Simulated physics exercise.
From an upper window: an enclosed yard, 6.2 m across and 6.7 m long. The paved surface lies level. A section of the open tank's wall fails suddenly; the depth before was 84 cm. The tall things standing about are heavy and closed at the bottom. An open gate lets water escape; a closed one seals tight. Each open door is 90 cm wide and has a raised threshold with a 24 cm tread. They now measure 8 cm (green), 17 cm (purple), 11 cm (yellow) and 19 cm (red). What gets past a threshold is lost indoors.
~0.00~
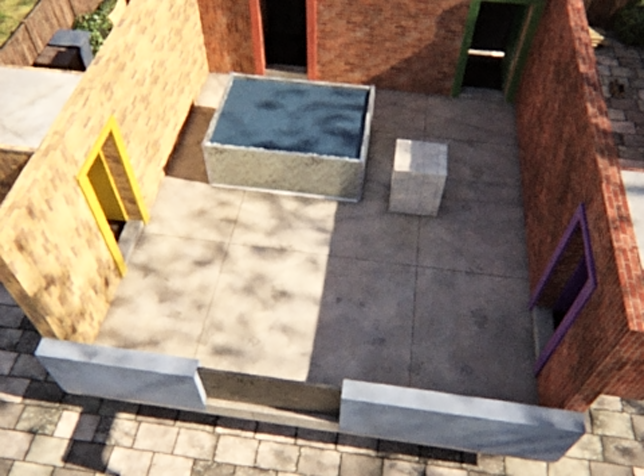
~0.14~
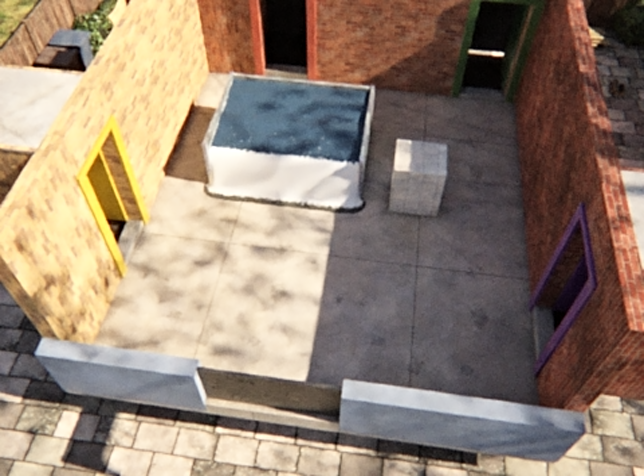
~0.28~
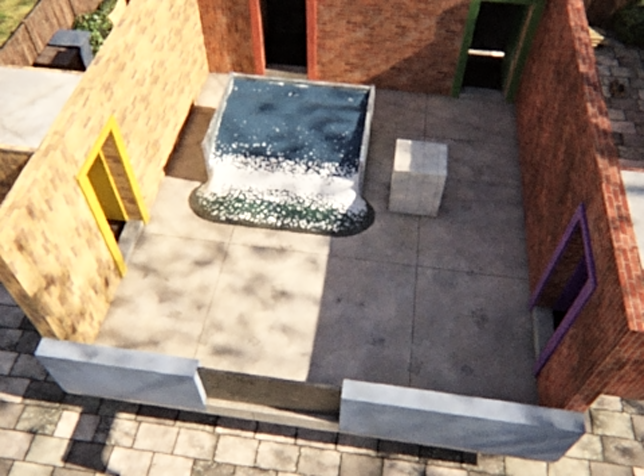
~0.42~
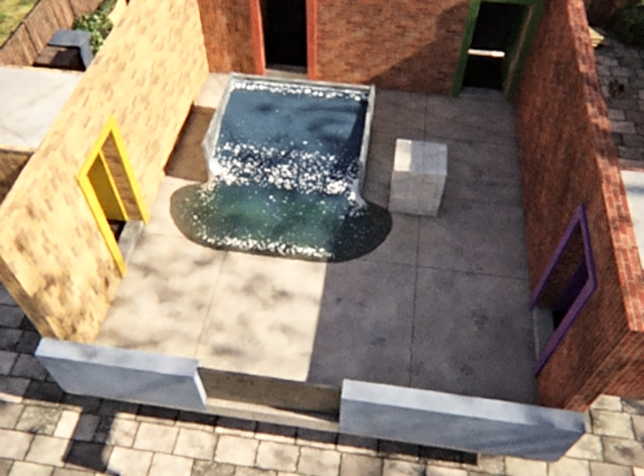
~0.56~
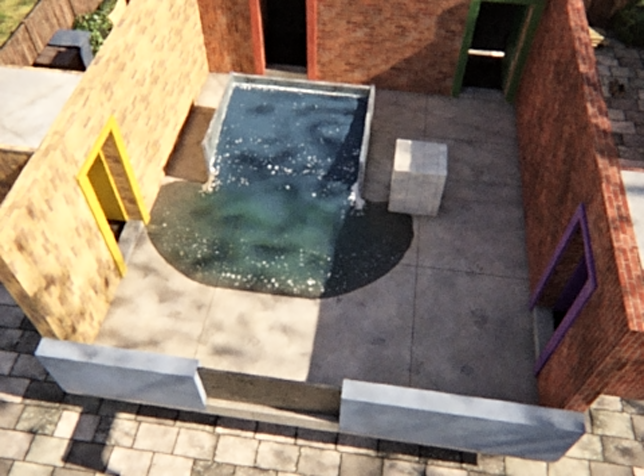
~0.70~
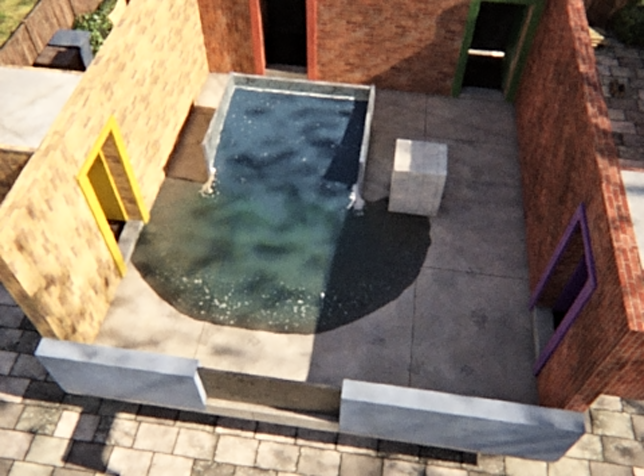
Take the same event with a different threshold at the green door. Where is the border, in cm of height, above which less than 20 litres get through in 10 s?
It would have to be roughly 18 cm high.
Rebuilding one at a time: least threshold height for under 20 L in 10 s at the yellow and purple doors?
Roughly 17 cm at yellow and 19 cm at purple.
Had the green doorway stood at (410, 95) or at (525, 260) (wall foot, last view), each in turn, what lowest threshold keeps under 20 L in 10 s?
Roughly 9.0 and 12.0 cm.
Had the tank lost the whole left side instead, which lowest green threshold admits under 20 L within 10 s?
Some 21 cm.
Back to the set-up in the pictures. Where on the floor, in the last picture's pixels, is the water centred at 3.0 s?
Near (281, 290).
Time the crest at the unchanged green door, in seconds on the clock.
At about 6.5 s.
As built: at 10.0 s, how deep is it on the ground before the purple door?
Some 7.5 cm.
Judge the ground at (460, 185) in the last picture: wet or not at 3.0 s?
It is not reached.
After 1.4 s water covers 50 % of the floor, deepest (48 cm) near (237, 391); it has not reached the green door.
After 3.0 s water covers 55 % of the floor, deepest (43 cm) near (537, 434); it has not reached the green door.
After 10.0 s water covers 100 % of the floor, deepest (15 cm) near (277, 116); 13 cm at the green door, 203 litres in over its 8 cm threshold.
At the green door as built, the water arrived by 5.1 s and peaked near 24 cm at 6.6 s.
With a threshold of 15 cm, 50 litres would have come in within the 10 s; with 20 cm, 12 litres. So under 20 litres takes about 18 cm.
